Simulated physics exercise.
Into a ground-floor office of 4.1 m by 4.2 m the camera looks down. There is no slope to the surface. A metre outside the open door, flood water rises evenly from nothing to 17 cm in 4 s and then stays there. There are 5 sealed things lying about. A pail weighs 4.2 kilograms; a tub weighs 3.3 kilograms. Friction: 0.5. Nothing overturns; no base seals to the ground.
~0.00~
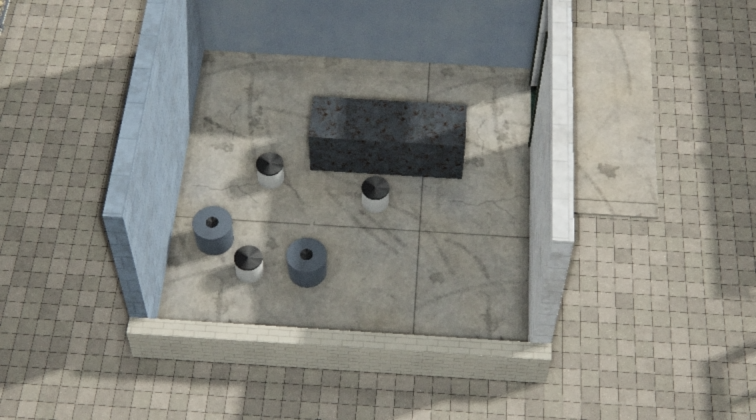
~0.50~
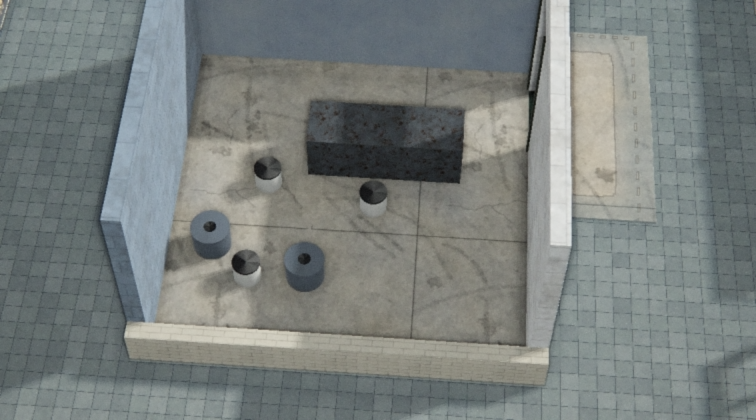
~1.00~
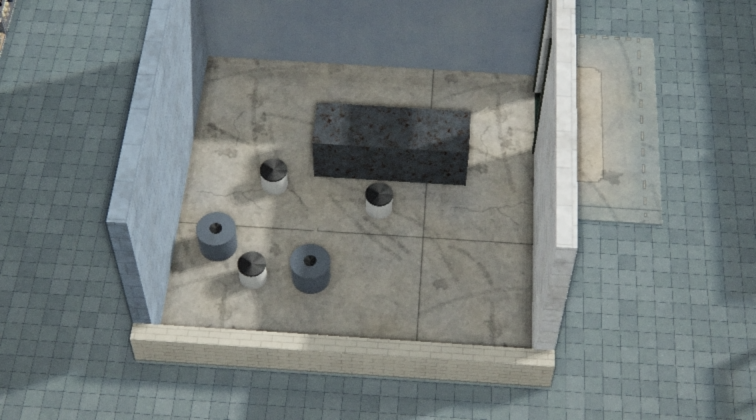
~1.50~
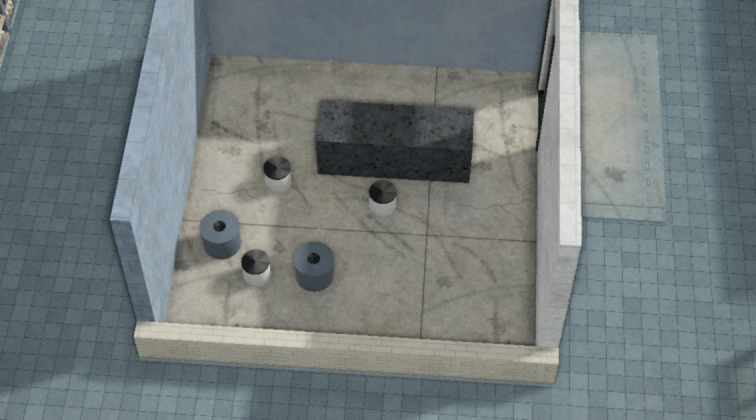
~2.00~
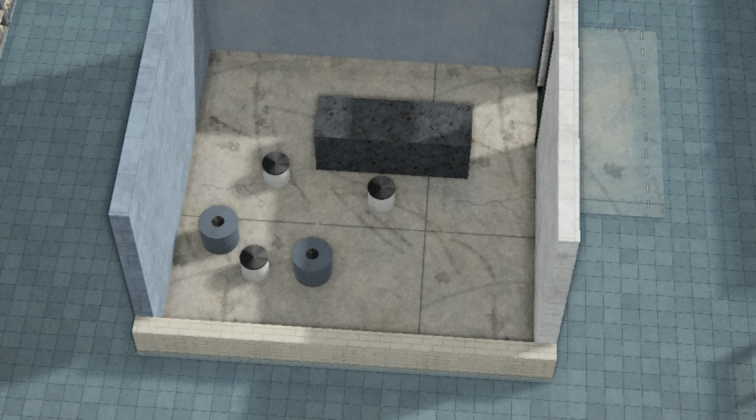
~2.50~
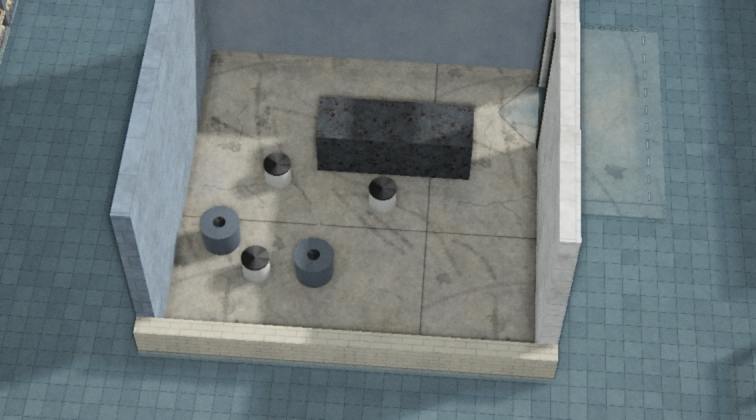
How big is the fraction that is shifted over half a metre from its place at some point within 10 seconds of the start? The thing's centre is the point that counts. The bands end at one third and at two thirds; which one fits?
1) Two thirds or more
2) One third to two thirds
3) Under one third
The answer is 3.
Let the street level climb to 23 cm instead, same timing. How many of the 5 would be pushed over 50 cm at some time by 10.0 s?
Then 3.
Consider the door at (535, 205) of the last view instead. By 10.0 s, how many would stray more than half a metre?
Result: 3.
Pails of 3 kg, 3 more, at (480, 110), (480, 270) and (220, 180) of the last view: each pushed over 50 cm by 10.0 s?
First one crosses the line, second one stays inside the line, third one crosses the line.
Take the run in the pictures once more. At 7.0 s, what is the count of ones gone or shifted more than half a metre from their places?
I get 0.
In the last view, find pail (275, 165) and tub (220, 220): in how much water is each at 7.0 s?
Depth approx. 0 cm / 0 cm.
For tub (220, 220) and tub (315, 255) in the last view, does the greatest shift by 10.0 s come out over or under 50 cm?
Taking them in order, the first is above the mark and the second is below the mark.
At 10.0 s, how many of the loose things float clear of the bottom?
Just then, the number is 1.
After 3.5 s 0 of 5 are over 50 cm from their spots; 0 afloat.
After 4.5 s 0 of 5 are over 50 cm from their spots; 0 afloat.
After 7.0 s 0 of 5 are over 50 cm from their spots; 0 afloat.
After 10.0 s 1 of 5 are over 50 cm from their spots, and 1 have been at some point; 1 afloat.
